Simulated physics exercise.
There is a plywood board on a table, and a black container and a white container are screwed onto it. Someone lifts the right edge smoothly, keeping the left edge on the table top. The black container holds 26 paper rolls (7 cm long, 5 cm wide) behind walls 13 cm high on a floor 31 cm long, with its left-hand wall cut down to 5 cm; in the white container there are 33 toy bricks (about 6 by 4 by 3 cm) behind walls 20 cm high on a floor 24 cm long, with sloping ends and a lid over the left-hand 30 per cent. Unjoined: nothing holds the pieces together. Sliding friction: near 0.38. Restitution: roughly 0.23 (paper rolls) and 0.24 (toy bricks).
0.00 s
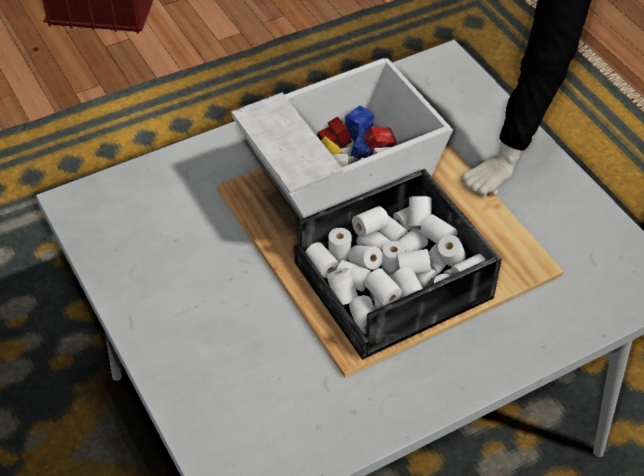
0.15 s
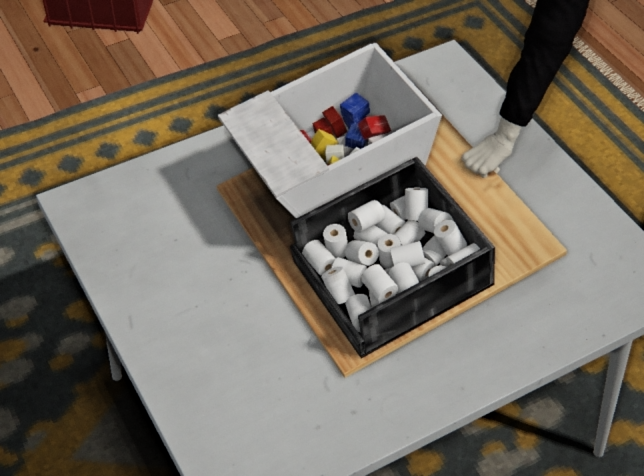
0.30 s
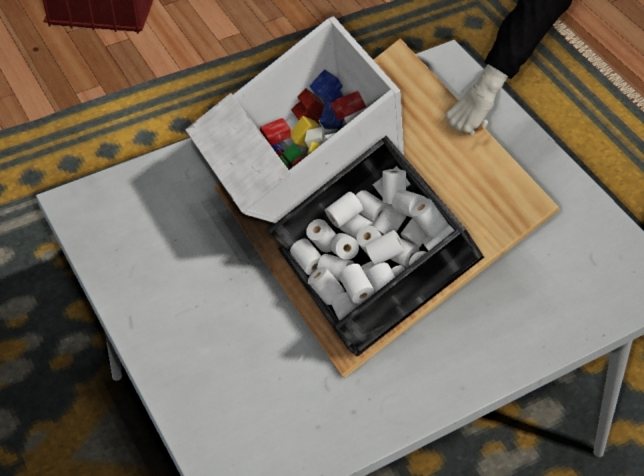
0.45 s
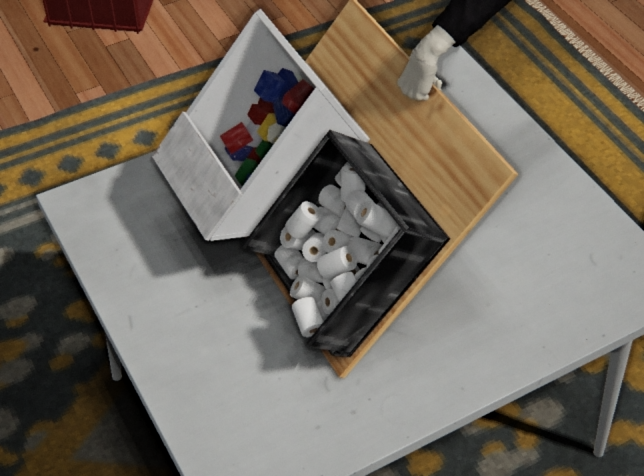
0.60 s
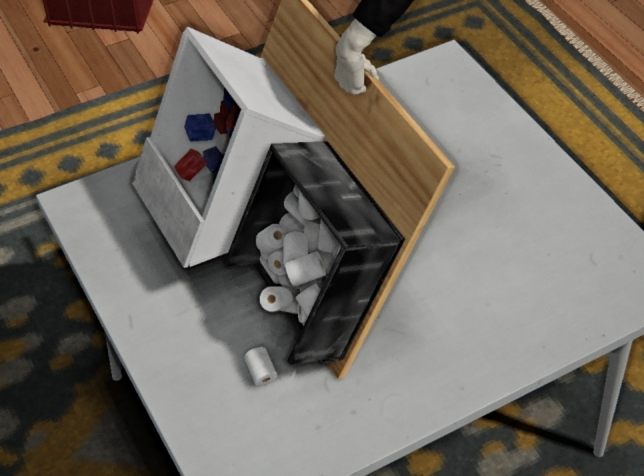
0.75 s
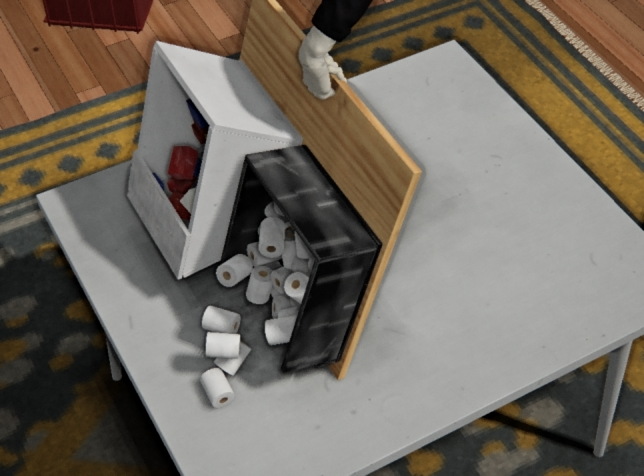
Plywood board being lifted at its right edge by a gloved hand, tilting two attached containers leftward, paper rolls tumbling from the black one.
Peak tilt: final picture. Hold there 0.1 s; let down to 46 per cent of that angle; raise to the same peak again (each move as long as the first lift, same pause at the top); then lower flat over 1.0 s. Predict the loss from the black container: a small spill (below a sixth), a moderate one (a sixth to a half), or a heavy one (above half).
A heavy spill, above half.
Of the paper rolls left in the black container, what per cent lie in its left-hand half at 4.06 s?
Some 90 % of what remains.
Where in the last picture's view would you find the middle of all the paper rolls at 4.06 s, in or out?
They're centred near (264, 324).
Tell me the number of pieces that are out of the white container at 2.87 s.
White container: Roughly 1 out by then.
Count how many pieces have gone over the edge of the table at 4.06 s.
Estimate - about 2 in total.
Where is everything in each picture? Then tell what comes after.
In the first picture (places track the rim corner closest to us here), black container (369, 316); white container (294, 190); tipped 0°; all still inside.
The second picture shows black container (359, 318); white container (280, 193); tipped 8°.
The third picture shows black container (336, 327); white container (247, 207); tipped 26°.
The fourth picture shows black container (308, 345); white container (211, 234); tipped 49°.
The fifth picture shows black container (288, 363); white container (188, 261); tipped 67°; 1 out, the lowest roll at (261, 367).
The sixth picture shows black container (282, 371); white container (181, 272); tipped 75°; 4 out, the lowest roll at (217, 388).
After 1.28 s, tilt 50°; the black container is down by 14 of 26 and the white container is down by 1 of 33.
After 1.94 s, tilt 52°; the black container is down by 14 of 26 and the white container is down by 1 of 33.
After 2.87 s, tilt 46°; the black container is down by 16 of 26 and the white container is down by 1 of 33.
Final count (at 4.06 s), the black container is down by 16 of 26 and the white container is down by 1 of 33. Asked share, 16 of 26, 62 per cent.
